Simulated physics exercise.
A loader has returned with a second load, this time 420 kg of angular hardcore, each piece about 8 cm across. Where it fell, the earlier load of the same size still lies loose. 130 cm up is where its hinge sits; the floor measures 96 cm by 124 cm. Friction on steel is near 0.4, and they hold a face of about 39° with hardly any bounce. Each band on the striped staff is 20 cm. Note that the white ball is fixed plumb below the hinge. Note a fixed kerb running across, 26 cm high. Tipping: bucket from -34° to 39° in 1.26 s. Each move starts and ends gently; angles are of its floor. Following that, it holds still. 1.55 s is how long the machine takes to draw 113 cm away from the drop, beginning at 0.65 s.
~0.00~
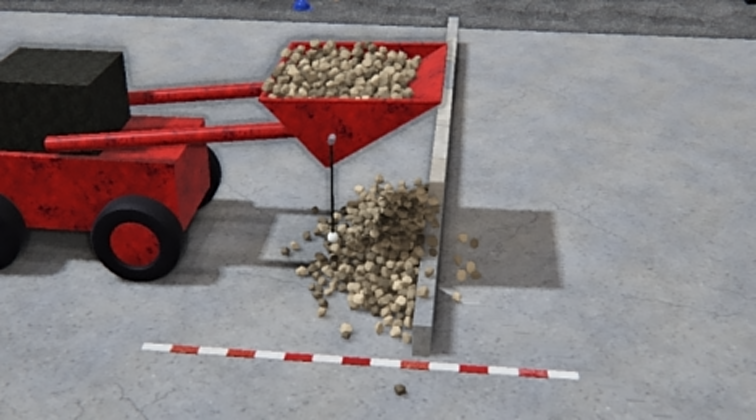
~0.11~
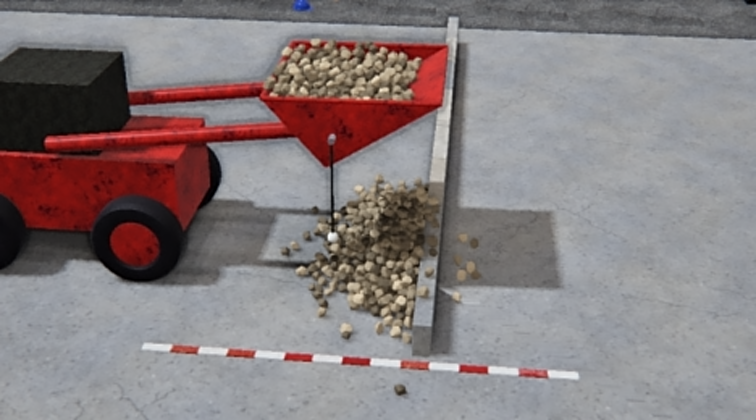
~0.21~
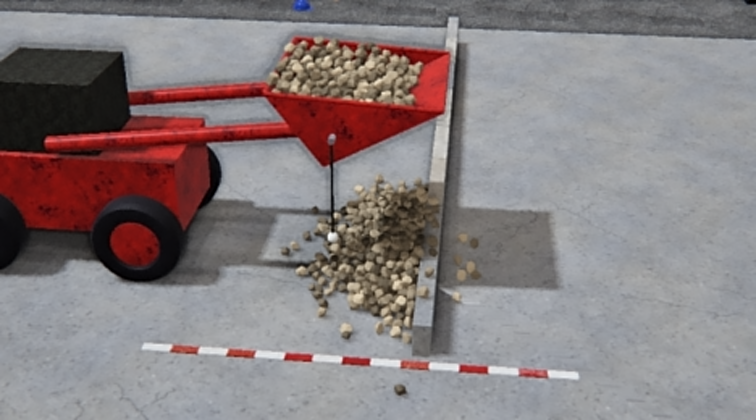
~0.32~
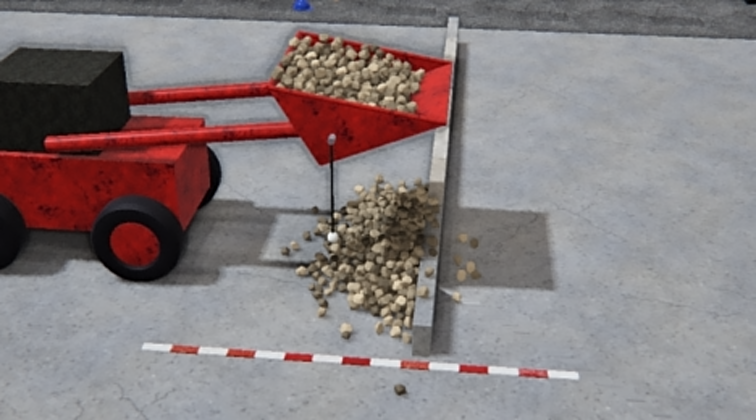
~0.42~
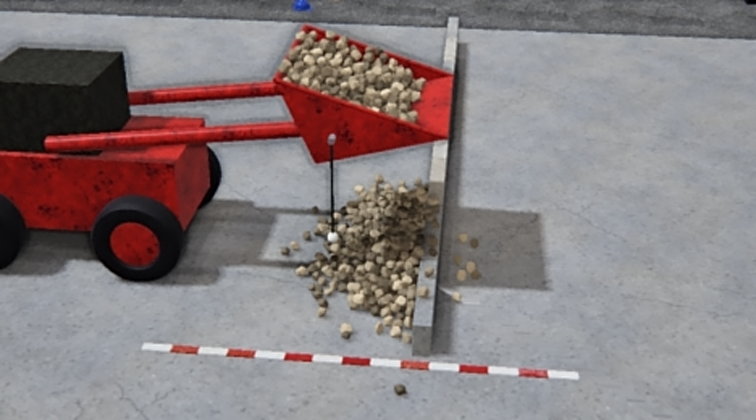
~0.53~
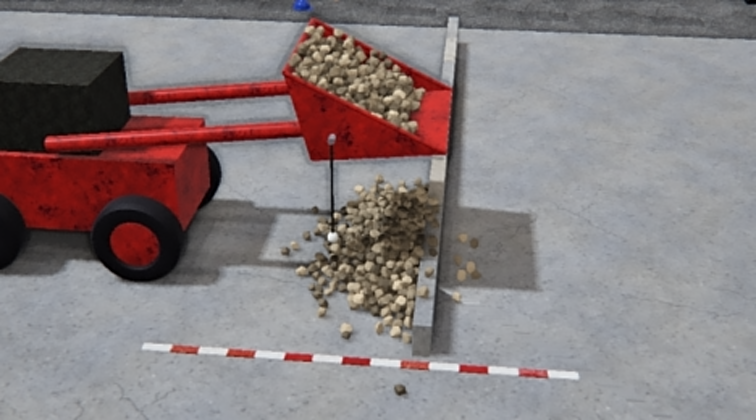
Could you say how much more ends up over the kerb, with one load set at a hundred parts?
I'd put it at 6 parts in every hundred.
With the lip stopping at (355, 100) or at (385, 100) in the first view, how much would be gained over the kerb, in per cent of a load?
About 0 per cent from the first spot and 0 per cent from the second.
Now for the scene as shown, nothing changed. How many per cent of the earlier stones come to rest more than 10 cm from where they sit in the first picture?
I'd say roughly 5 per cent of them.
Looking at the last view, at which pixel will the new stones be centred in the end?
Around (364, 235).
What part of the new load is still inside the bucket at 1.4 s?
35 % still inside.
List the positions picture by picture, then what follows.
Lip at (441, 102), floor tilted -34°, highest stones at (337, 53). The earlier load is highest near (401, 227), 35 cm above ground level, 99 % on this side of the kerb, 1 % over the kerb, in the first frame.
Lip at (442, 105), floor tilted -33°, highest stones at (337, 51); the stones move at 0.1 m/s on average, in the second frame.
Lip at (444, 112), floor tilted -28°, highest stones at (319, 52); the stones move at 0.2 m/s on average, in the third frame.
Lip at (446, 124), floor tilted -22°, highest stones at (314, 48); the stones move at 0.3 m/s on average, in the fourth frame.
The bucket is at -15°, its lip at (447, 138); the top of the load is at (312, 44); the stones move at 0.4 m/s on average, in the fifth frame.
Lip at (446, 154), floor tilted -6°, highest stones at (318, 38); the stones move at 0.4 m/s on average, in the sixth frame.
After 0.9 s the floor is at 27°; in per cent of one load, 100 in the bucket, 99 on this side of the kerb, 1 over the kerb; the foremost stones are at (462, 263).
After 1.4 s the floor is at 39°; in per cent of one load, 34 in the bucket, 164 on this side of the kerb, 2 over the kerb; the foremost stones are at (465, 264).
After 2.7 s the floor is at 39°; in per cent of one load, 0 in the bucket, 193 on this side of the kerb, 7 over the kerb; the foremost stones are at (505, 243).
After 5.4 s the floor is at 39°; in per cent of one load, 0 in the bucket, 193 on this side of the kerb, 7 over the kerb; the foremost stones are at (505, 243). Net gain over the kerb, 6.
